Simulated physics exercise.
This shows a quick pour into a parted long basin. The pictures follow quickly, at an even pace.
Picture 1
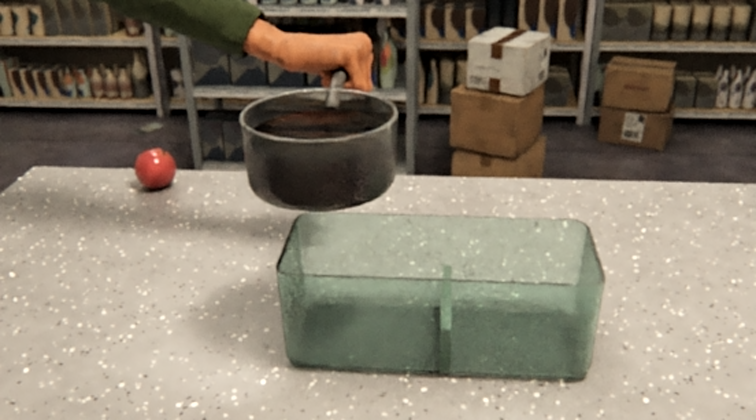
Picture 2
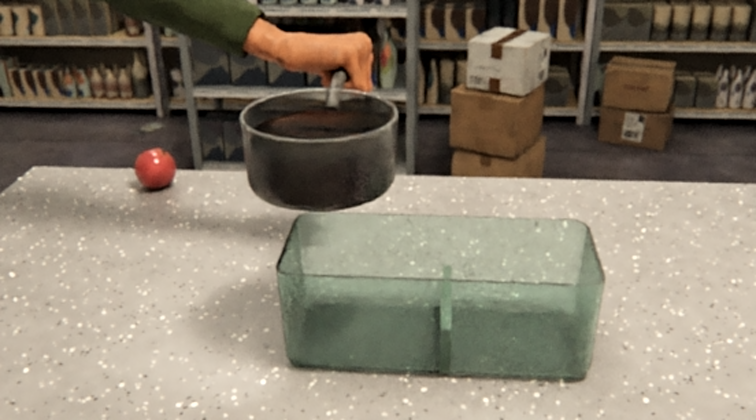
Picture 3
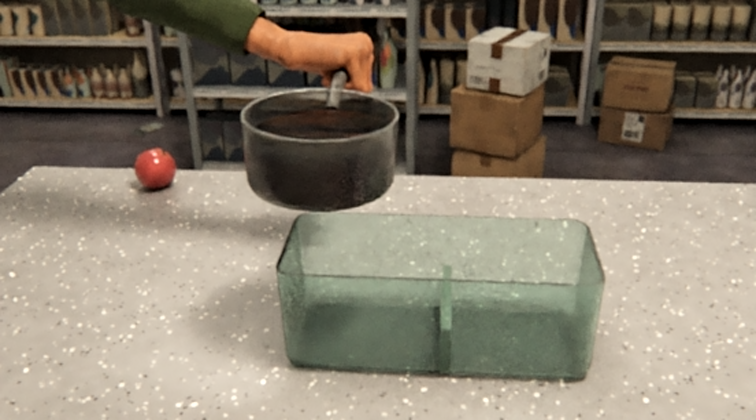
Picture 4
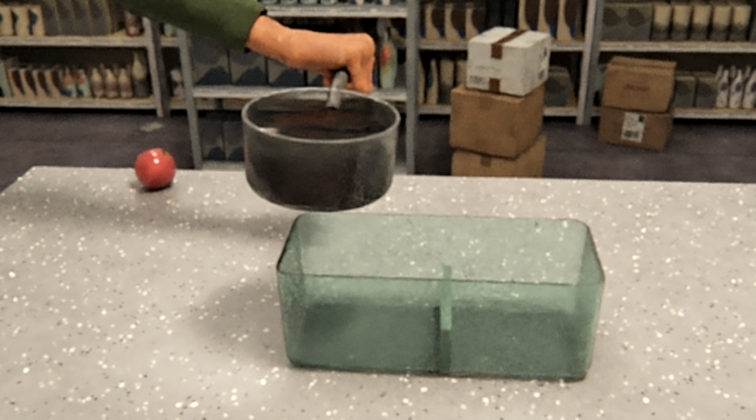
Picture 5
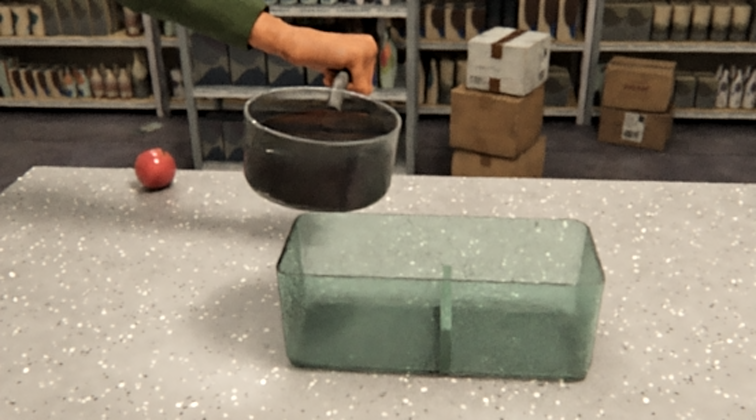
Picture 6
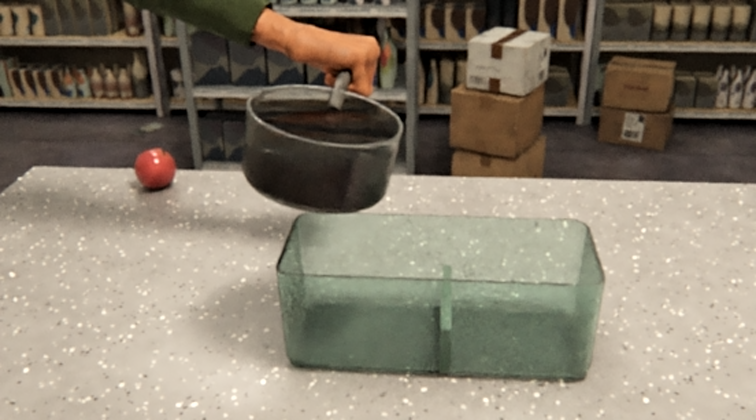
A hand holds a dark pot above a divided green basin and slowly tilts it right.
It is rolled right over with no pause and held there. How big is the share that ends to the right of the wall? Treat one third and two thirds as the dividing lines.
The right side is left with enough for a third but not past two thirds.
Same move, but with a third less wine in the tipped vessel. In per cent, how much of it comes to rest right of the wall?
Roughly 20 in a hundred.
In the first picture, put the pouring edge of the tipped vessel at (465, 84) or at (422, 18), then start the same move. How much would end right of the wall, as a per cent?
Estimate, first then second: 95 per cent and 80 per cent.
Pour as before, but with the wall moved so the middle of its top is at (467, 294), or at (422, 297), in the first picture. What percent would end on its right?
About 15 % and 70 %.
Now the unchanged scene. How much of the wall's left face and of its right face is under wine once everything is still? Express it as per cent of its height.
On the left roughly 40, on the right roughly 40.
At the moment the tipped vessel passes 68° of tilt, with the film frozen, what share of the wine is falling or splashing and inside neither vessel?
Somewhere around 30 per cent of it.
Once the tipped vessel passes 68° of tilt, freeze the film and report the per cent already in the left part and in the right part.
On the left 5 %, on the right 10 %.
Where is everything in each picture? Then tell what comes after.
In the first picture, tilt 0°; pouring edge (396, 116); surface from (249, 131) to (394, 134); the long basin's rim runs from (287, 242) to (596, 252); the wall's top is at (446, 296).
In the second picture, tilt 0°; pouring edge (396, 117); surface from (249, 130) to (394, 134).
In the third picture, tilt 2°; pouring edge (397, 119); surface from (250, 130) to (394, 134).
In the fourth picture, tilt 4°; pouring edge (398, 121); surface from (251, 129) to (395, 135).
In the fifth picture, tilt 7°; pouring edge (400, 126); surface from (250, 129) to (395, 135).
In the sixth picture, tilt 11°; pouring edge (401, 131); surface from (250, 130) to (397, 136).
A moment on, the tilt is 68° and 59 per cent is still to pour, 4 is left of the wall and 8 right of it.
Next, the tilt is 102° and 11 per cent is still to pour, 39 is left of the wall and 44 right of it.
Then the tilt is 107° and 0 per cent is still to pour, 54 is left of the wall and 44 right of it.
Later the tilt is 107° and 0 per cent is still to pour, 55 is left of the wall and 44 right of it.
Finally, 55 per cent lies left of the wall, 44 right of it and 1 outside.
